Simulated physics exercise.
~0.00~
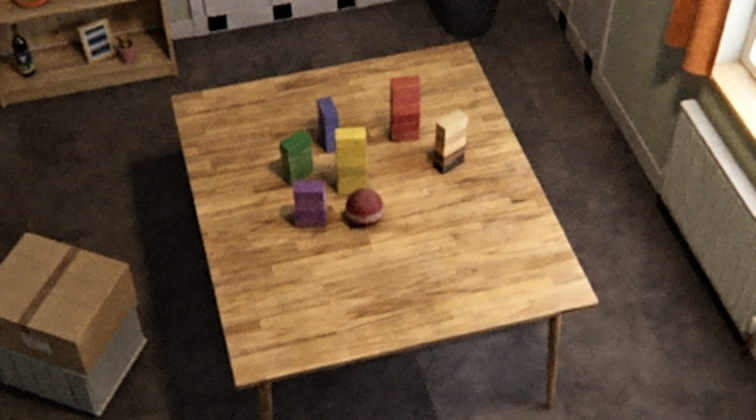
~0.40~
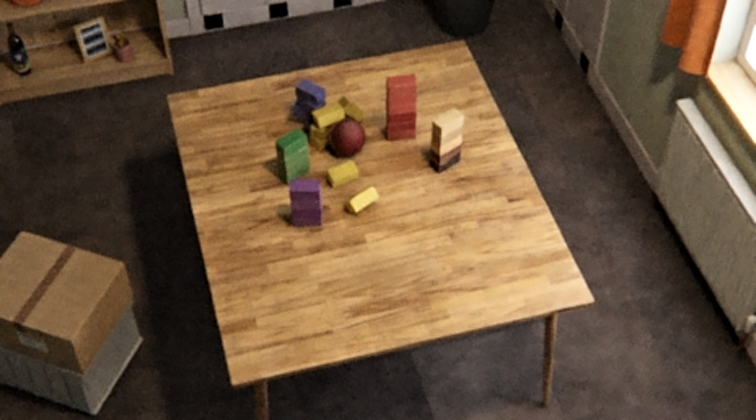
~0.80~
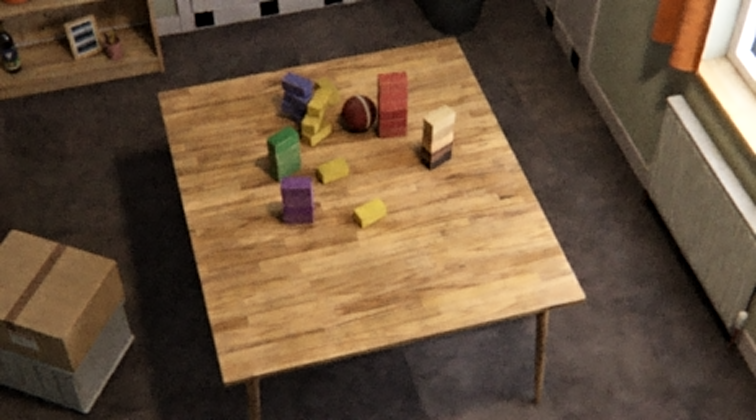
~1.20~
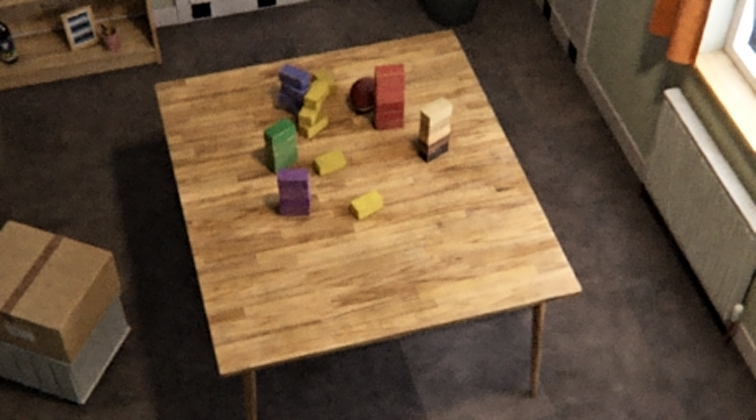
Wooden table with six toy block towers, a dark red ball knocking the yellow one apart and rolling behind the red tower.
